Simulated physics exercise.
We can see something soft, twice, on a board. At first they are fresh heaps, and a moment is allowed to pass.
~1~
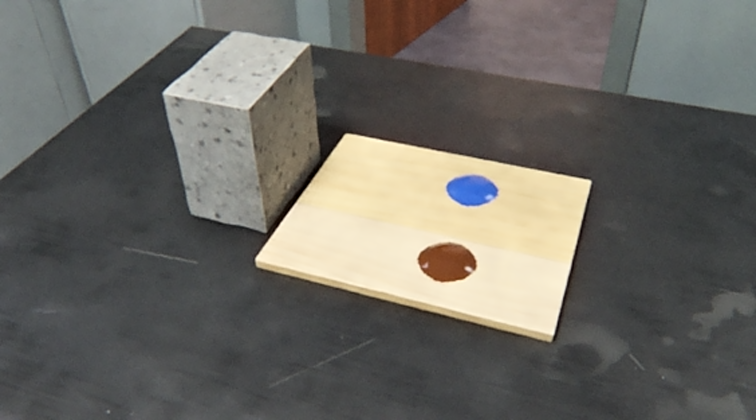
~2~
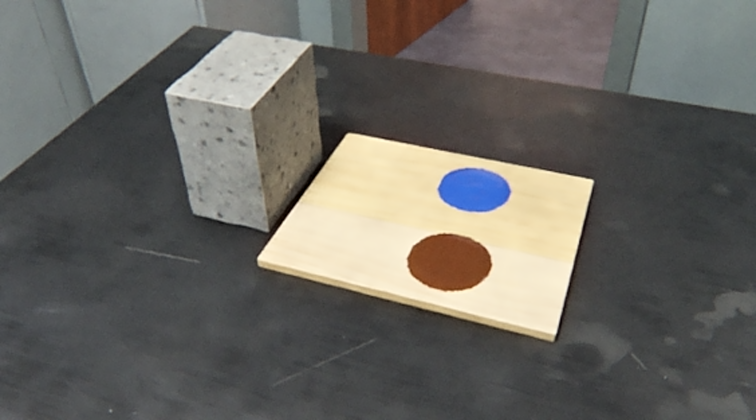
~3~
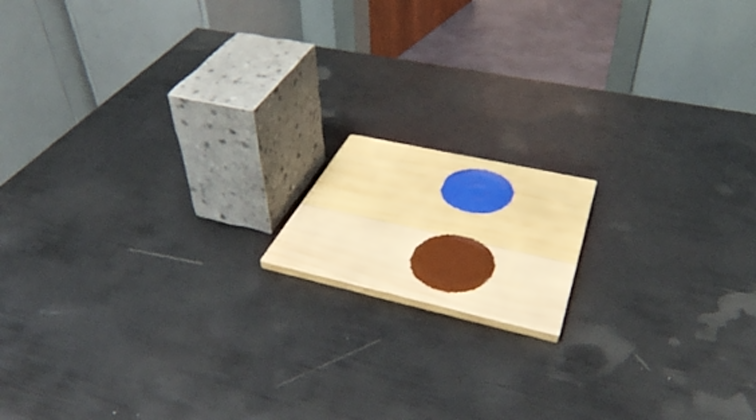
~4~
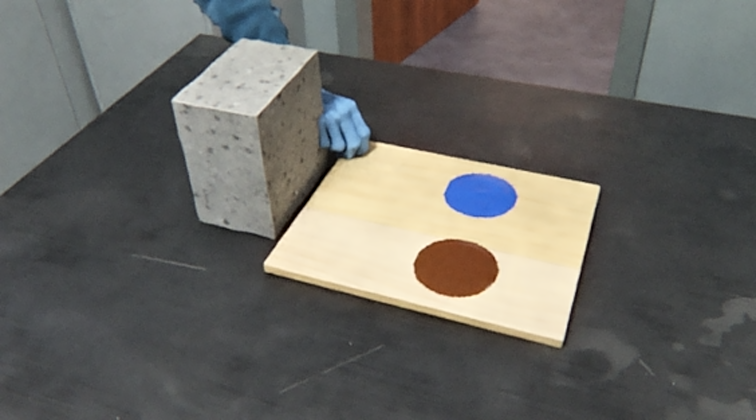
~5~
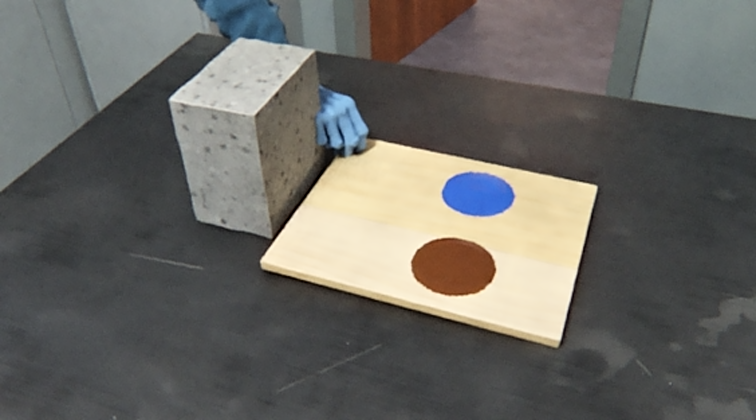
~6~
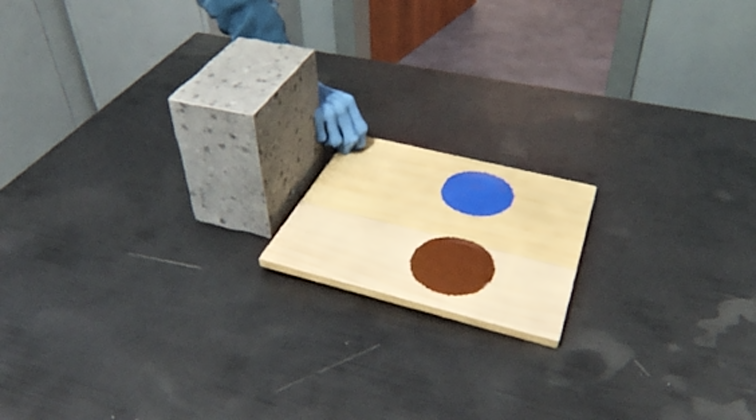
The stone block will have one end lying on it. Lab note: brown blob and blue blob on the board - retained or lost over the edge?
Result: Brown blob lost over the edge; blue blob lost over the edge.
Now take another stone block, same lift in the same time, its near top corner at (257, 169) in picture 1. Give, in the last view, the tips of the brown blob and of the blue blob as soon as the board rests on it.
Tips, last view: First (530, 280), second (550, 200).
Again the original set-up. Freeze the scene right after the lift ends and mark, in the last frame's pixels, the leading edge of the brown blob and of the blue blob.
Fronts, final frame: First approx. (573, 294); second approx. (583, 210).
Soon after, slope about 35°; the brown blob has crept down a long way; the blue blob has crept down a long way.
Later, the brown blob is dripping off the low end; the blue blob is dripping off the low end.
In the end, slope about 35°; the brown blob is dripping off the low end; the blue blob is dripping off the low end.
